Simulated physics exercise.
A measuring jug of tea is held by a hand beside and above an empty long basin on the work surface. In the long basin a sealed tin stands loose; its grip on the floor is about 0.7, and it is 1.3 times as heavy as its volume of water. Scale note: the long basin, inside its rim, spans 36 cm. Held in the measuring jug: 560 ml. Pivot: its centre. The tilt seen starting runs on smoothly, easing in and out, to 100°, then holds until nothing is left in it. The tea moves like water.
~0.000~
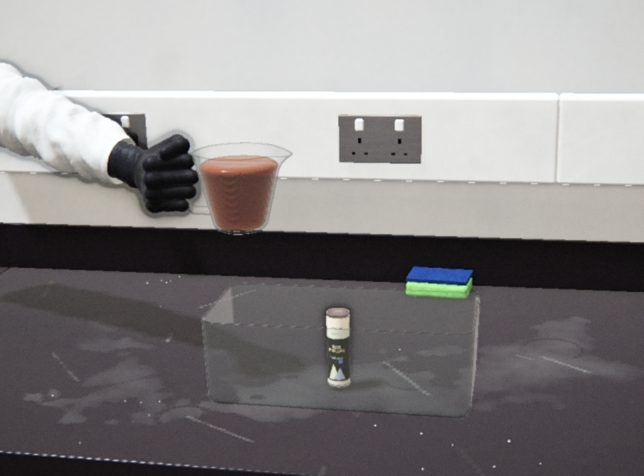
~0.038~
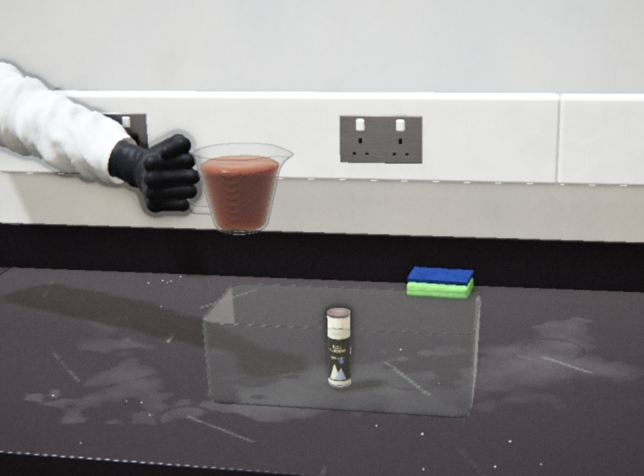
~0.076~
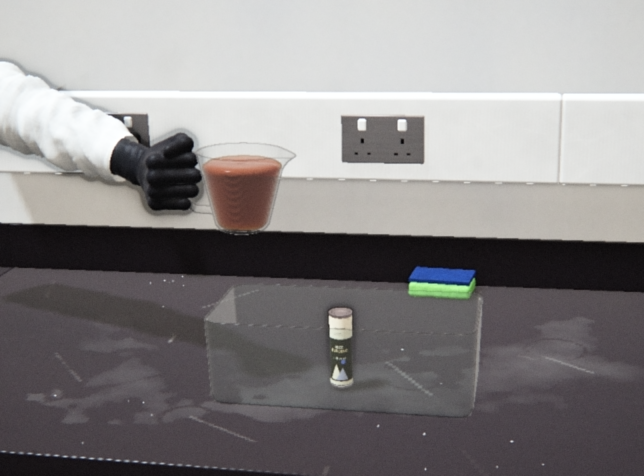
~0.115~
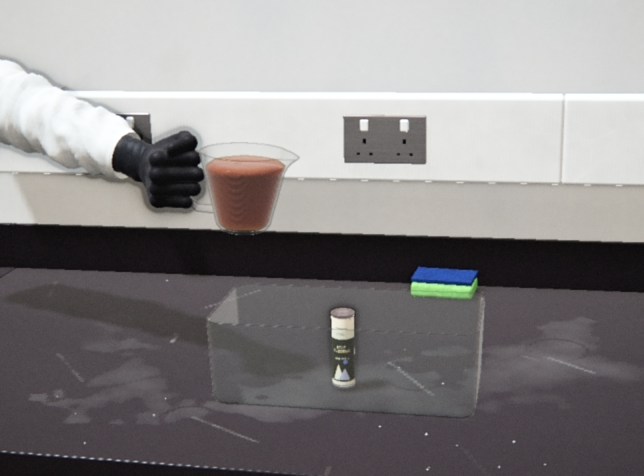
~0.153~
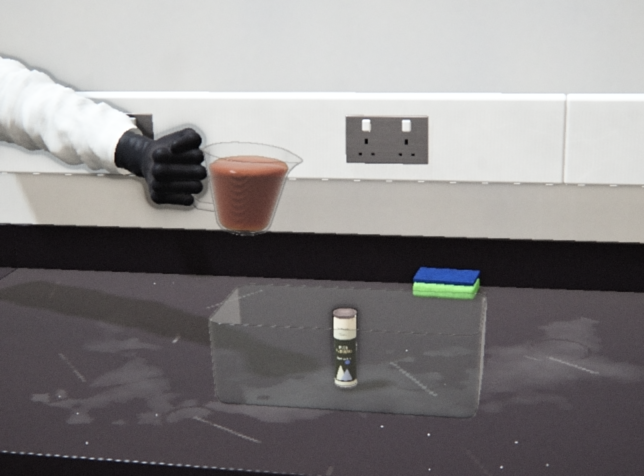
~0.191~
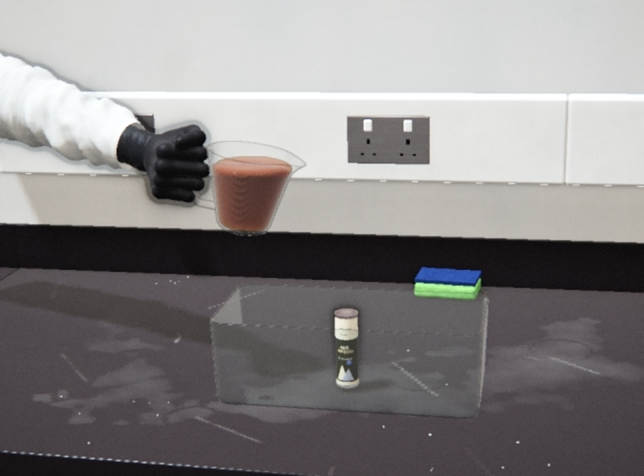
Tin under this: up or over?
I expect it to overbalance.
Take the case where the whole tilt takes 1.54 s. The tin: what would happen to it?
Result: Tin upright.
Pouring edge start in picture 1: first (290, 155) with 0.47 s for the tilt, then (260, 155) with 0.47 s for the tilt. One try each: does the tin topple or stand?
Try 1: Tipped over; try 2: Tipped over.
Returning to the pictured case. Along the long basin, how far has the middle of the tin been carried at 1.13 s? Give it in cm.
About 2 cm.
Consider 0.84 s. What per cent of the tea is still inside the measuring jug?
Near 14 percent, more or less.
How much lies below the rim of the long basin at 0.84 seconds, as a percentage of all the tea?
I'd put it at roughly 66 per cent.
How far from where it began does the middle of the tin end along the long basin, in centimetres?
It finishes around 7.0 cm from where it began.
By 0.57 s the tilt is 66° and 68 per cent is still to pour; the tin stands where it began.
By 0.84 s the tilt is 97° and 14 per cent is still to pour; the tin stands where it began.
By 1.13 s the tilt is 100° and 0 per cent is still to pour; the tin leans 20°.
By 1.44 s the tilt is 100° and 0 per cent is still to pour; the tin lies on its side.
At rest the tin lies on its side.
